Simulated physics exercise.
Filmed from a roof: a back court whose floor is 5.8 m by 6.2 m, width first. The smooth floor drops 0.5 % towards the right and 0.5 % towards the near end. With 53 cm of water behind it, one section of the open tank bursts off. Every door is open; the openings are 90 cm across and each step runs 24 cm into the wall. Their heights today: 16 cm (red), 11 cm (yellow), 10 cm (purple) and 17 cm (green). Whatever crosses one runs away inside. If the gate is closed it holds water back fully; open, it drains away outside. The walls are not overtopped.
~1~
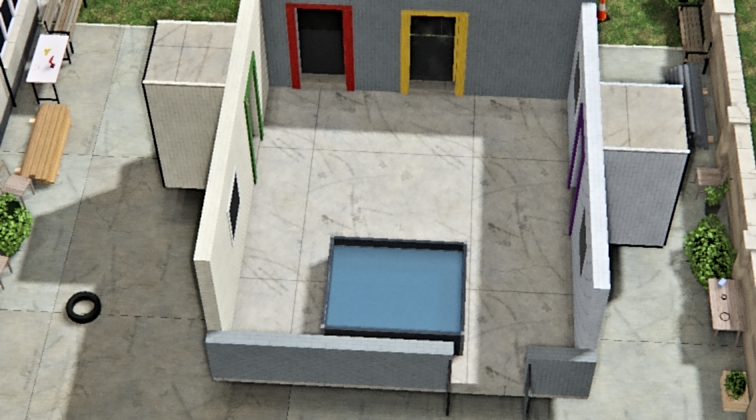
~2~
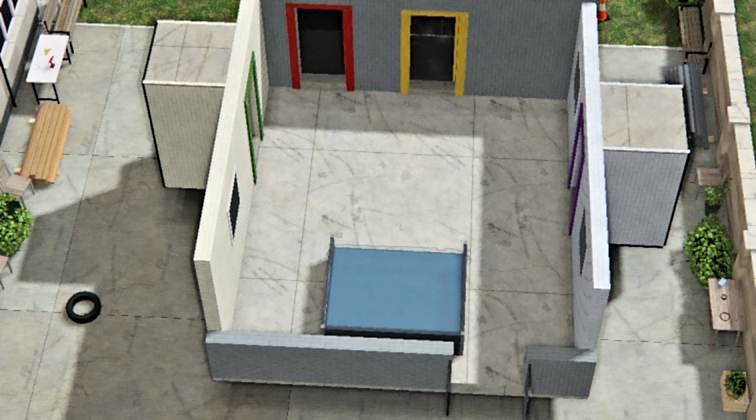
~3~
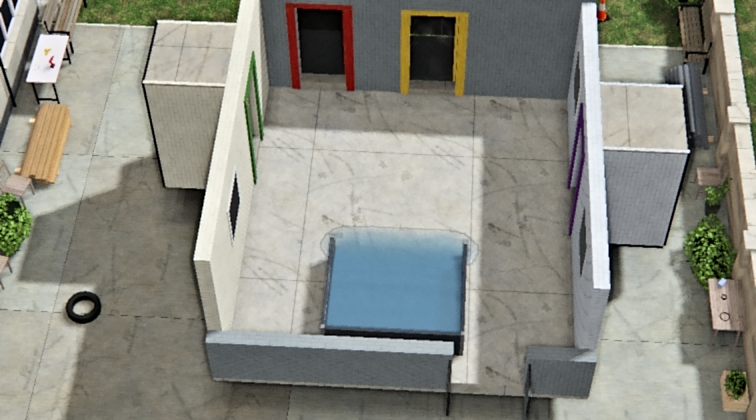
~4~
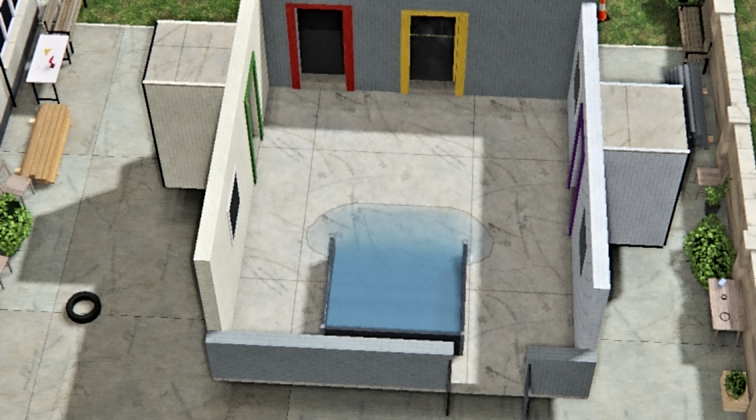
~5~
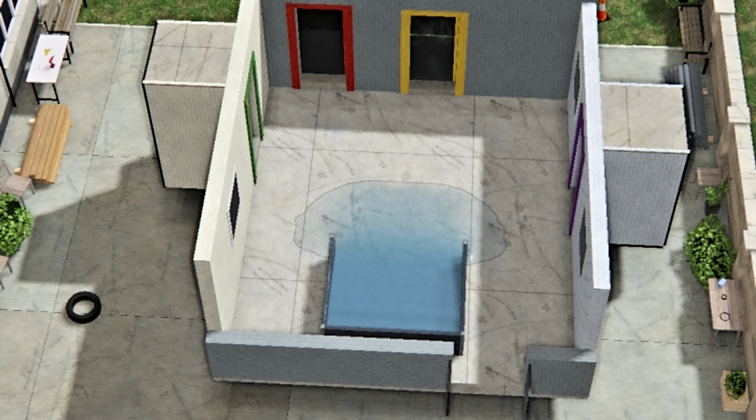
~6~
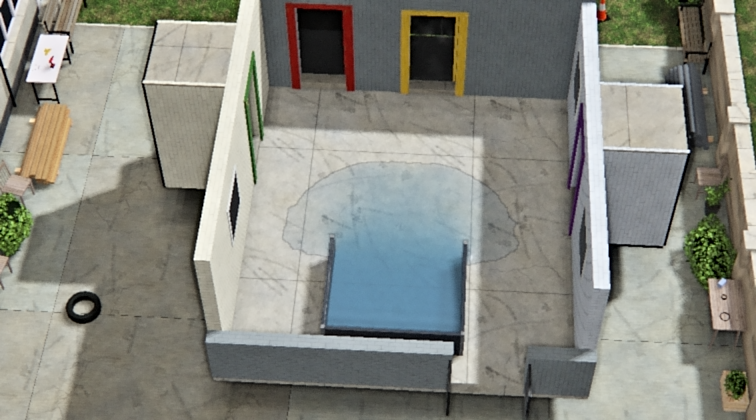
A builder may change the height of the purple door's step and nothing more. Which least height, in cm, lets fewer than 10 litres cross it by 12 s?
At least 6.5 cm or so.
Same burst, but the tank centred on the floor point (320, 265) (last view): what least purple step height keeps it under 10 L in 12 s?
Then roughly 9.0 cm.
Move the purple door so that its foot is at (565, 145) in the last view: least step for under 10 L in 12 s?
About 13.0 cm.
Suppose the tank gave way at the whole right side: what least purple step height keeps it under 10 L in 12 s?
Then roughly 10.5 cm.
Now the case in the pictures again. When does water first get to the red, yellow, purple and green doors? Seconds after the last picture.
Arrival: Red 1.0 s, yellow 0.6 s, purple 1.2 s, green 1.0 s.
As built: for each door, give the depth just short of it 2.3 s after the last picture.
Depths in cm: Red 17, yellow 21, purple 4, green 7.
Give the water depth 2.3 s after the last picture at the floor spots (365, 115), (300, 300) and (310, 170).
Roughly 8, 0 and 3 cm, in turn.
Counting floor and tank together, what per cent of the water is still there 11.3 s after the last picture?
Some 84 per cent remains.
Then, 0.7 s after the last picture water covers 45 % of the floor, deepest (21 cm) near (407, 253); it has not reached the purple door.
Then, 2.3 s after the last picture water covers 65 % of the floor, deepest (31 cm) near (557, 102); 4 cm at the purple door, 0 litres in over its 10 cm step.
Then, 11.3 s after the last picture water covers 100 % of the floor, deepest (10 cm) near (422, 368); 6 cm at the purple door, 0 litres in over its 10 cm step.
At the purple door as built, the water peaked near 9 cm, 4.5 s after the last picture.
Run again over the same 12 s with other heights there, 26 litres in over 5 cm, 5 litres over 7 cm. The limit of 10 litres is kept from about 6.5 cm up.
